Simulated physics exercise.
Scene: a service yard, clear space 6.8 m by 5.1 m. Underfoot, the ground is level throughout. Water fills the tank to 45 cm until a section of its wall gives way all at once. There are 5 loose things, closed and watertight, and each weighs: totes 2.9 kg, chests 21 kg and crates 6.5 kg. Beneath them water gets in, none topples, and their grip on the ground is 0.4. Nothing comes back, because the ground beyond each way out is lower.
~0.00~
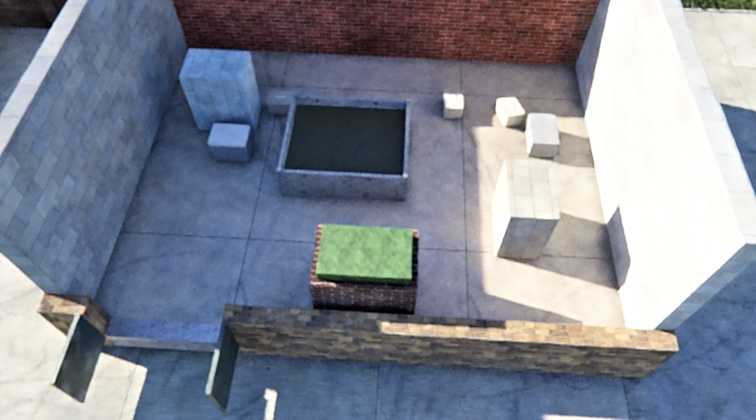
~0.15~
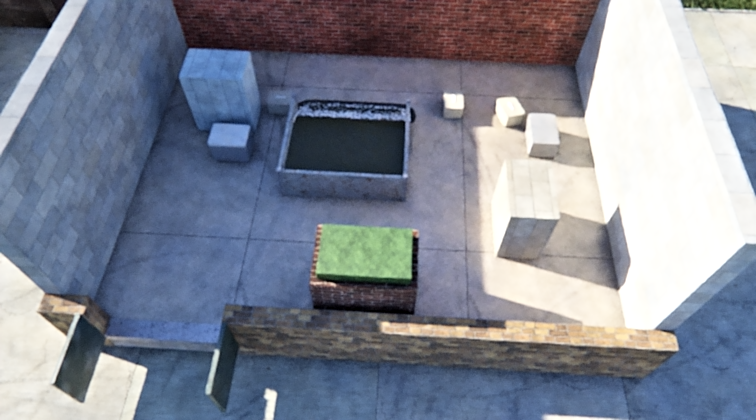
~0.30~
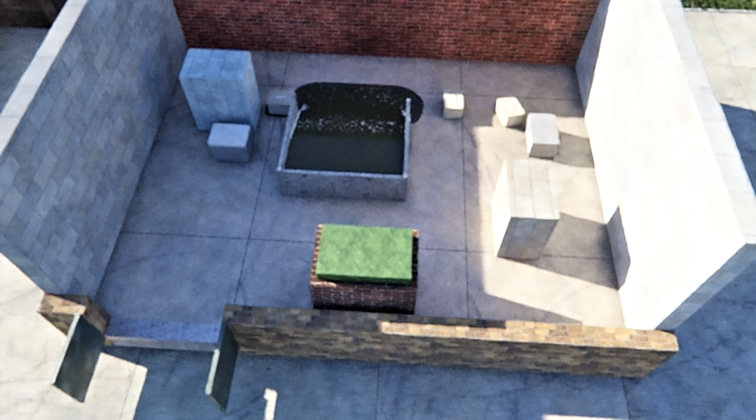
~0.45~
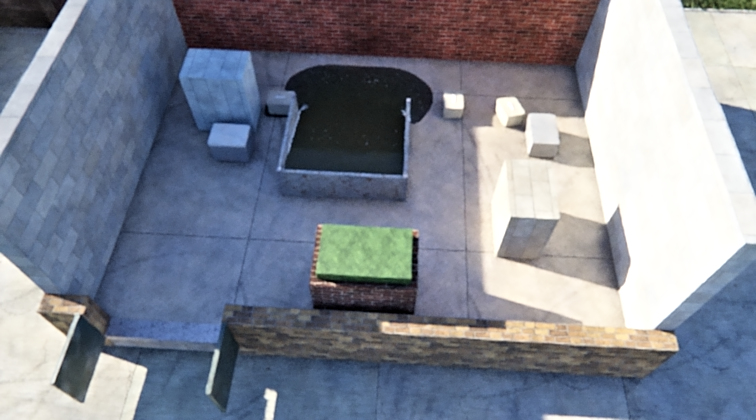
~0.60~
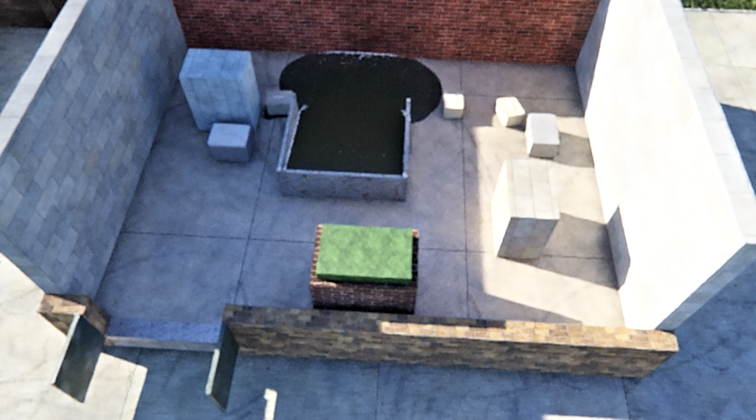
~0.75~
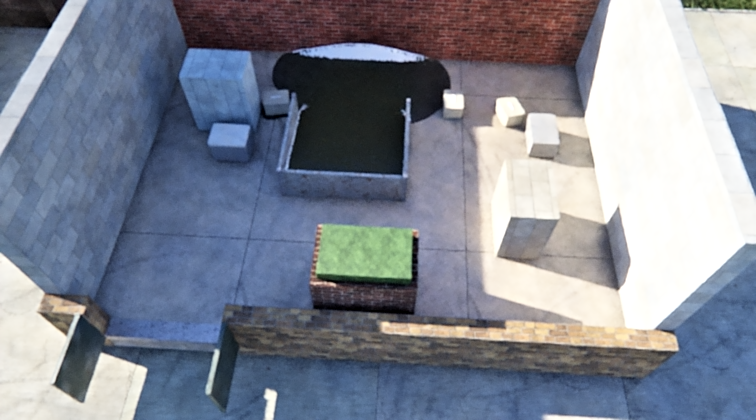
Dark water broke out over the back edge of a square stone basin in a walled yard, then spread across the paving toward the brick wall while the pale blocks around it barely moved.
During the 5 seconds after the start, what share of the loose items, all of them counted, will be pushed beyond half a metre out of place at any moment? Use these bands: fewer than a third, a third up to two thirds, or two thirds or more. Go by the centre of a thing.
It falls in two thirds or more.
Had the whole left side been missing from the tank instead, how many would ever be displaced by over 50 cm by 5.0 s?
That gives 2 of them.
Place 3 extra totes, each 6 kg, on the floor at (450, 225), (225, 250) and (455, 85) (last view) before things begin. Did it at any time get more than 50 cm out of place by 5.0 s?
The first comes out within the limit, the second within the limit, the third beyond the limit.
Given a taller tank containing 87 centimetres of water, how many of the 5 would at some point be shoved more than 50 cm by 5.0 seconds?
Count under that change: 4.
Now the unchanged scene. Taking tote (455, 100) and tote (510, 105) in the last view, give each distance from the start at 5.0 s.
Respectively, 100 centimetres and 140 centimetres.
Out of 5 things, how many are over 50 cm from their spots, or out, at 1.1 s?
The count is 0.
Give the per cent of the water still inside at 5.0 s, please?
About 100 per cent.
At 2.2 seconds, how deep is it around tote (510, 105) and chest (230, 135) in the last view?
1 and 0 cm.
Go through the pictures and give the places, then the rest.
The first picture shows a tote at (281, 97), on the bottom; a tote at (511, 106), on the bottom; 2.4 m2 under water; 0 of 5 have shifted.
The second picture shows a tote at (281, 97), on the bottom; a tote at (511, 106), on the bottom; 3.1 m2 under water; 0 of 5 have shifted.
The third picture shows a tote at (281, 97), on the bottom; a tote at (511, 106) rests on the ground; water covers 4.1 m2; 0 of 5 have shifted.
The fourth picture shows a tote at (281, 97) rests on the ground; a tote at (511, 106), on the bottom; 5.1 m2 under water; 0 of 5 have shifted.
The fifth picture shows a tote at (279, 97), on the bottom, 3 cm from its start; a tote at (511, 106), on the bottom; 6.1 m2 under water; 0 of 5 have shifted.
The sixth picture shows a tote at (276, 97), on the bottom, 8 cm from its start; a tote at (511, 106) rests on the ground; 6.5 m2 under water; 1 of 5 have shifted.
After 1.1 s 0 of 5 are over 50 cm from their spots; 0 afloat.
After 2.2 s 0 of 5 are over 50 cm from their spots; 0 afloat.
After 3.5 s 2 of 5 are over 50 cm from their spots; 0 afloat.
After 5.0 s 4 of 5 are over 50 cm from their spots, and 4 have been at some point; 2 afloat.
